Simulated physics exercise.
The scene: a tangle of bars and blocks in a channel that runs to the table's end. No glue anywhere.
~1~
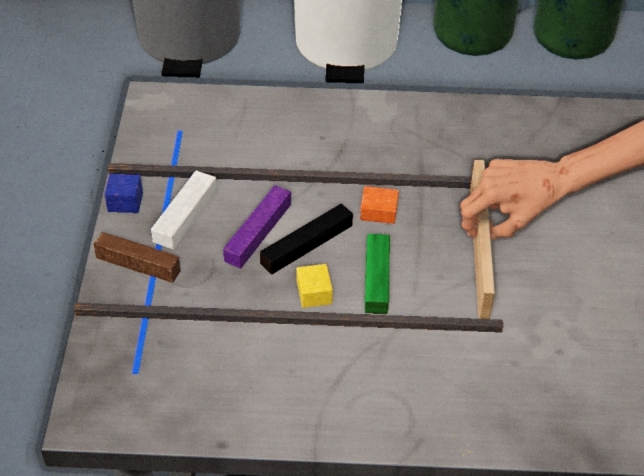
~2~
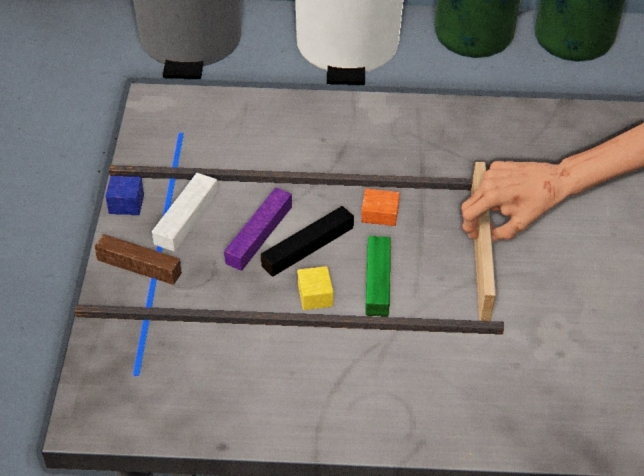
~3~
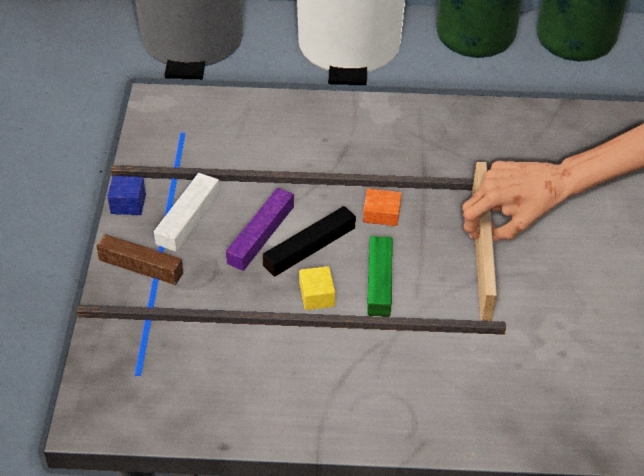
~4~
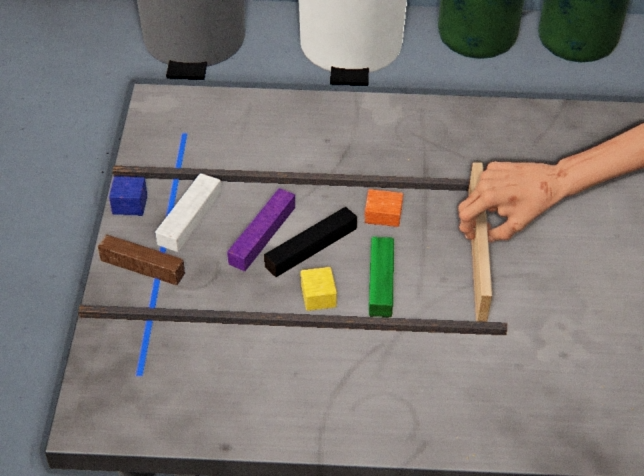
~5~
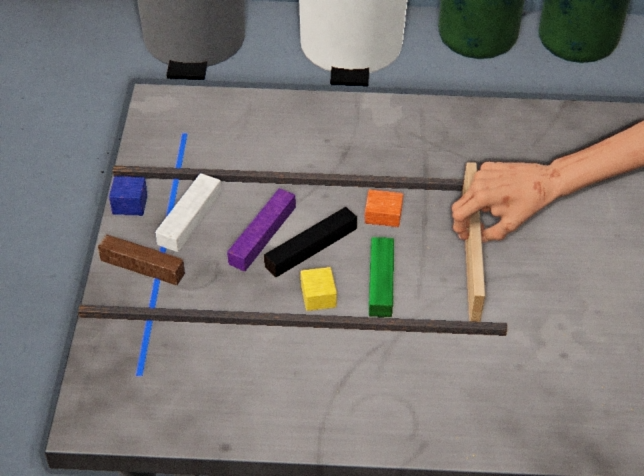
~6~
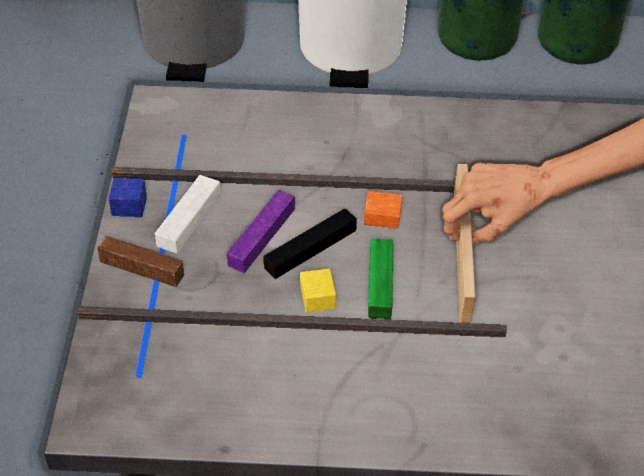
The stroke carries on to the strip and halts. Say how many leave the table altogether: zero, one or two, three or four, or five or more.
In the end the number that fall off is three or four.
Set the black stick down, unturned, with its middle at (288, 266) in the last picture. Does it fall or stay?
Then it holds on.
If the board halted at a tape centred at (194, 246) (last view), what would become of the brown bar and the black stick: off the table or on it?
The brown bar falls, the black stick holds on.
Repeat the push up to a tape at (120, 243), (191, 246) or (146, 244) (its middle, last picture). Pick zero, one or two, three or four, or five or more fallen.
For each place: More than four; one to two; either three or four.
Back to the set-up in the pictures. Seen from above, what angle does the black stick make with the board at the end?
About 30°.
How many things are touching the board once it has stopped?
The number is 2.
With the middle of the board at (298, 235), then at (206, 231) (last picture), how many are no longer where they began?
At the one place 5, at the other 8.
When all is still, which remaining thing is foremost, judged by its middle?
The purple bar.
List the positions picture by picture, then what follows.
Blue block (124, 193); brown bar (137, 257); white bar (185, 209); board (482, 238); tape (160, 241), in the first frame.
Brown bar (138, 259); board (483, 240), in the second frame.
White bar (188, 211); black stick (310, 241), in the third frame.
Blue block (129, 196); orange block (384, 208), in the fourth frame.
Brown bar (142, 260); yellow block (319, 289), in the fifth frame.
Blue block (128, 198); brown bar (141, 261); white bar (189, 213); board (464, 242); tape (164, 244), in the sixth frame.
Soon after, none off yet; blue block at rest near (128, 198); brown bar at rest near (141, 261); white bar at rest near (189, 213).
After that, none off yet; blue block at rest near (128, 198); brown bar moving near (135, 260); white bar moving near (181, 212).
In the end, the number that fall off is three or four; gone, white bar, brown bar and blue block.
